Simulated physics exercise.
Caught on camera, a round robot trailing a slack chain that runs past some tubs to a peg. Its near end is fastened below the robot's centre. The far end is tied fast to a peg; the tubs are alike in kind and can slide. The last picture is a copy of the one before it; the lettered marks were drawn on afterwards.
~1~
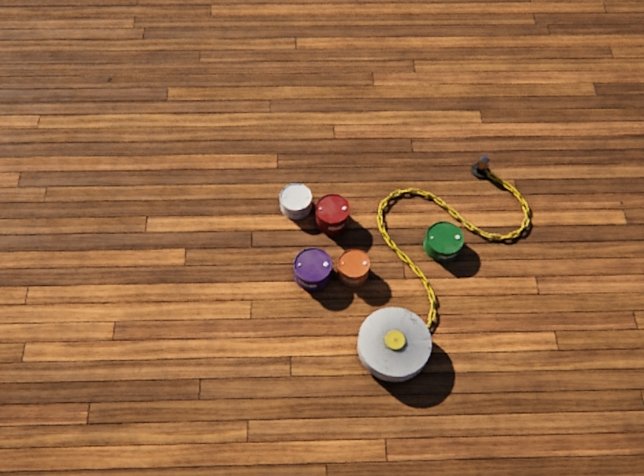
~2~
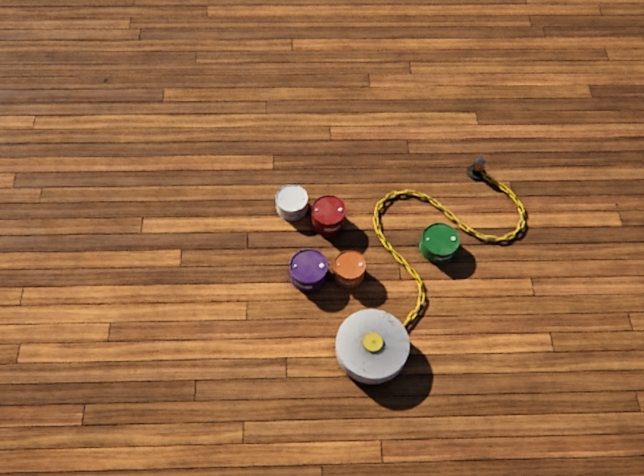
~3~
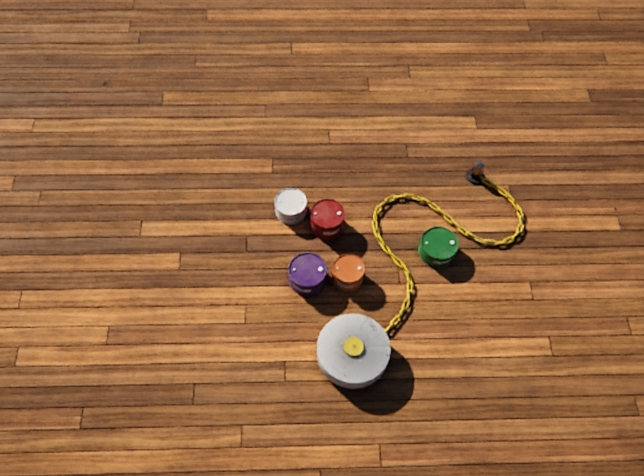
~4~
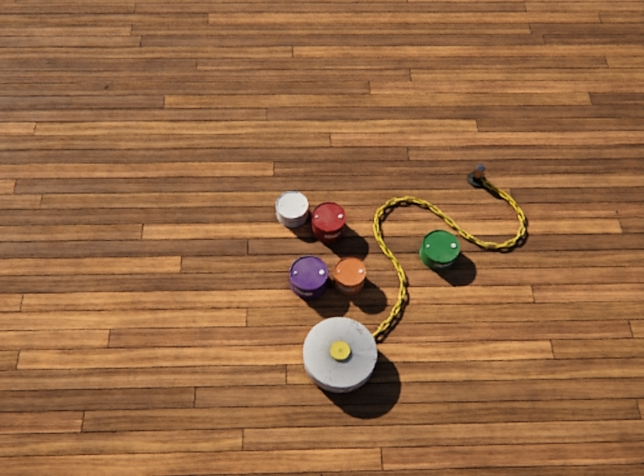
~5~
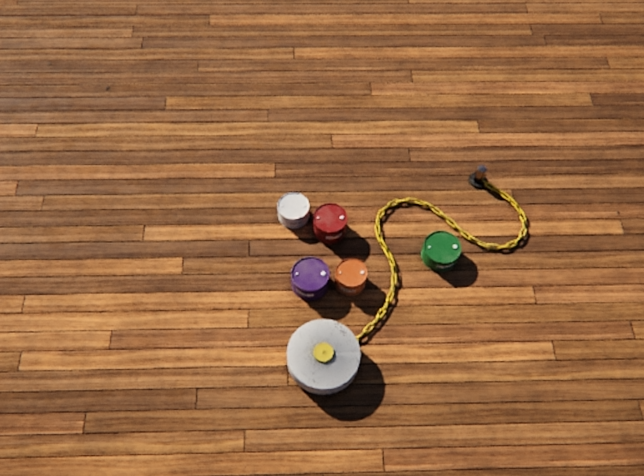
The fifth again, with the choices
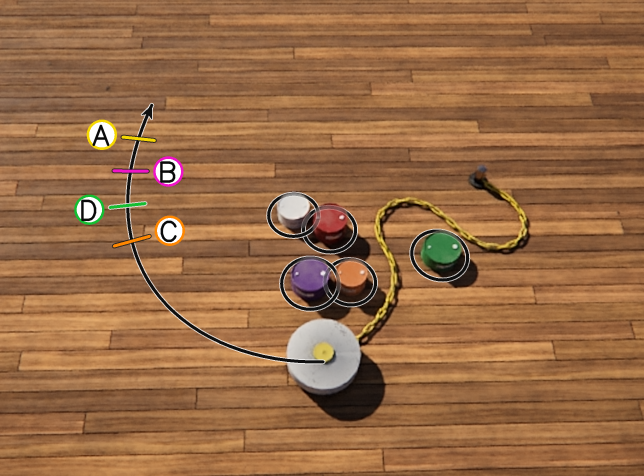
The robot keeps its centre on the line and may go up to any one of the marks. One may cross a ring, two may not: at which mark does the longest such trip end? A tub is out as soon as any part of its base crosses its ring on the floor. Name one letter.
The limit holds up to D.
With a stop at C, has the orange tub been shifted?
By then, no.
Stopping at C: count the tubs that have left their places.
By then, none.
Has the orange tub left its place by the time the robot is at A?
Yes.
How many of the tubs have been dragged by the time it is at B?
By then, two.
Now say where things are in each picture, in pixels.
Purple tub (313, 270); white tub (296, 202); robot (394, 345), in the first frame.
Robot (372, 347); green tub (439, 243), in the second frame.
Robot (353, 351); red tub (327, 219), in the third frame.
Robot (340, 355); white tub (292, 209), in the fourth frame.
Robot (323, 357); green tub (441, 251); orange tub (351, 277); red tub (330, 224), in the fifth frame.
On the copy, A at (139, 139); B at (131, 171); C at (132, 241); D at (128, 206); the route from (323, 362) via (139, 263) to (152, 105).
On D. First, robot (216, 336).
Then, robot (143, 271).
Finally, robot (125, 199); orange tub (348, 273); none over the rings.
By contrast, A has three over the rings; B has two over the rings; C is within the limit but short.
